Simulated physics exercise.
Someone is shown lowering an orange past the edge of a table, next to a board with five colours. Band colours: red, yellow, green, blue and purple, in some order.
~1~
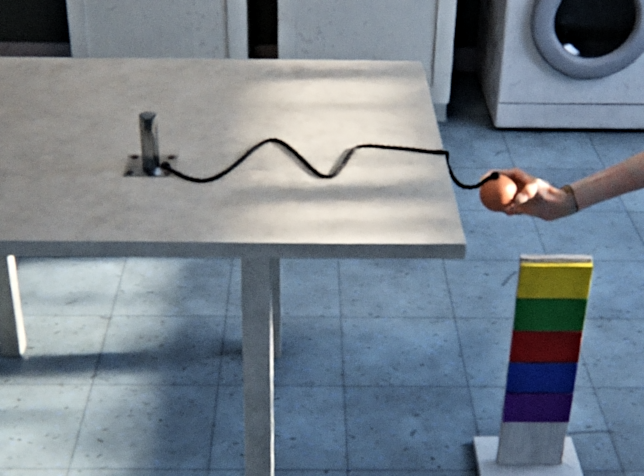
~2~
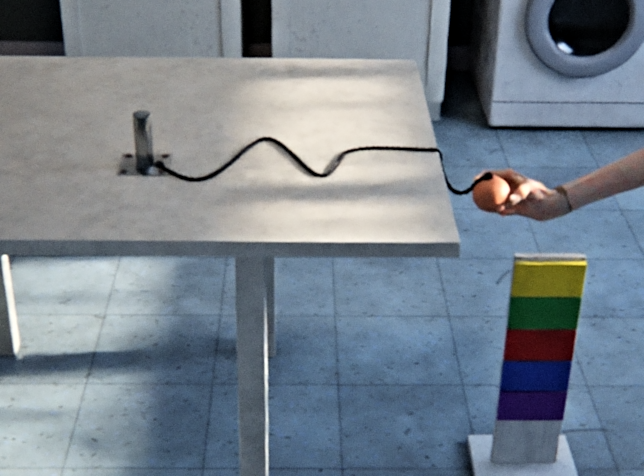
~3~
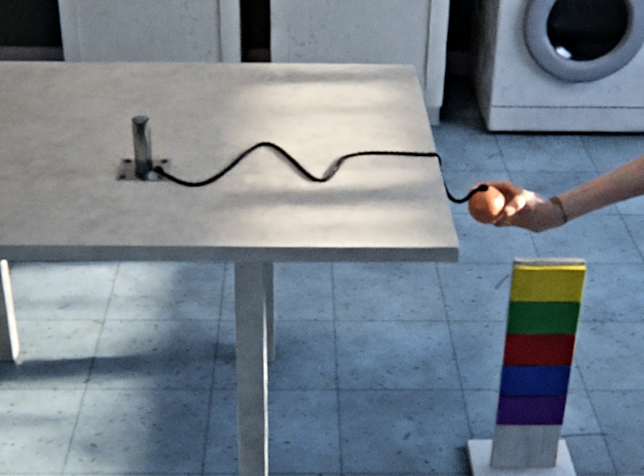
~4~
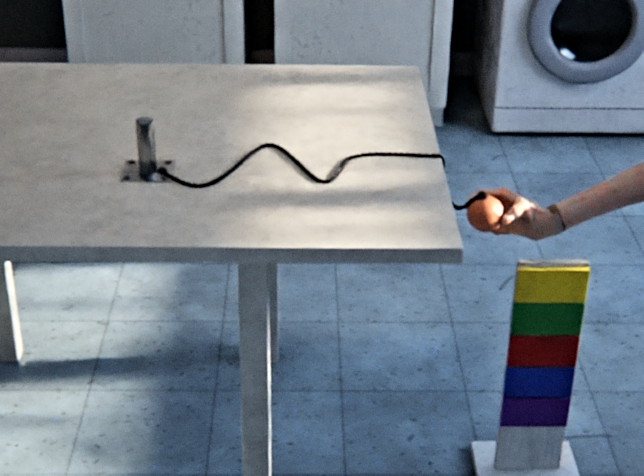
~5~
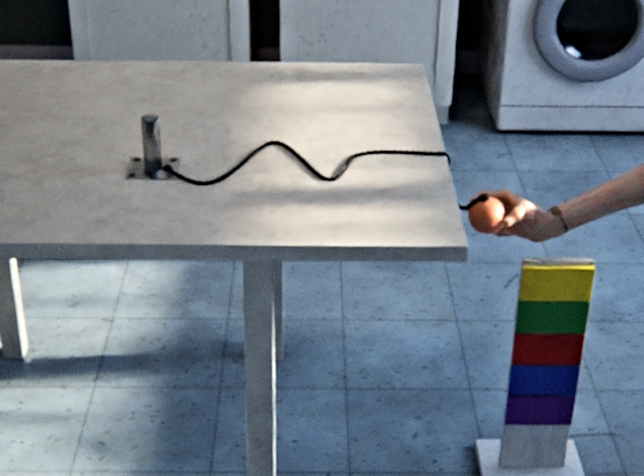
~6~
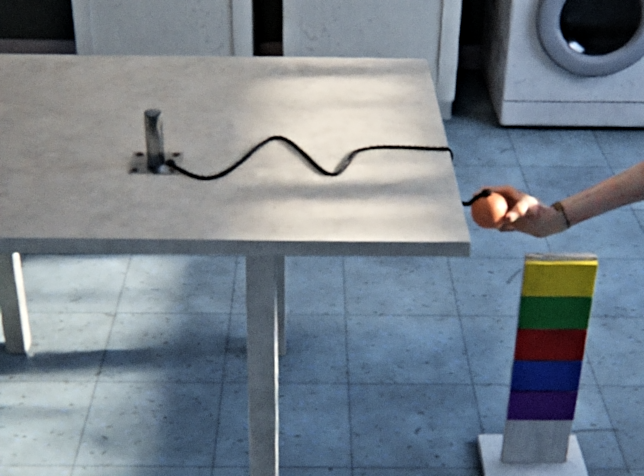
Hand holding an orange ball on a black cord beside a table edge, lowering it slightly near a colour-banded post.
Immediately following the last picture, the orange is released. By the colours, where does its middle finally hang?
At the blue band.
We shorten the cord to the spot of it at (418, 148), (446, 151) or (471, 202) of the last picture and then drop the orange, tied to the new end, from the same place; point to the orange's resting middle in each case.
The pixels come out at around (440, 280), (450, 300) and (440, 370), one per try.
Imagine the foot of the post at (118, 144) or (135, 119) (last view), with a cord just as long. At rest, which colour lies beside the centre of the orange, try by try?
For the first it would be red, for the second red.
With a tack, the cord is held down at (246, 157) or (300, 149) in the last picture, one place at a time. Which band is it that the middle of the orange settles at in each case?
Red, then green.
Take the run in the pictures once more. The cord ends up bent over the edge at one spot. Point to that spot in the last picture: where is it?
The point at (340, 172).
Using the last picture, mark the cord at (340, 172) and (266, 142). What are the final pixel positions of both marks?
The first one ends up at (452, 164) and the second one at (327, 159).
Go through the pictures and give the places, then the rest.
In the first picture, orange (498, 194); yellow (555, 283); green (551, 315); red (546, 348); blue (542, 379); purple (538, 409).
In the second picture, orange (491, 194); cord through (188, 179) (248, 148) (300, 162) (343, 156) (428, 150).
In the third picture, orange (487, 205).
In the fourth picture, orange (485, 214); cord through (191, 185) (251, 154) (303, 168) (345, 162) (431, 156).
In the fifth picture, orange (487, 216).
In the sixth picture, orange (489, 211); cord through (199, 178) (259, 147) (311, 161) (353, 155) (439, 149).
A little later, orange near (406, 355); level with red.
Next, orange near (451, 371); level with blue.
When it is over, orange near (432, 374); level with blue. Its centre hangs level with the blue band.
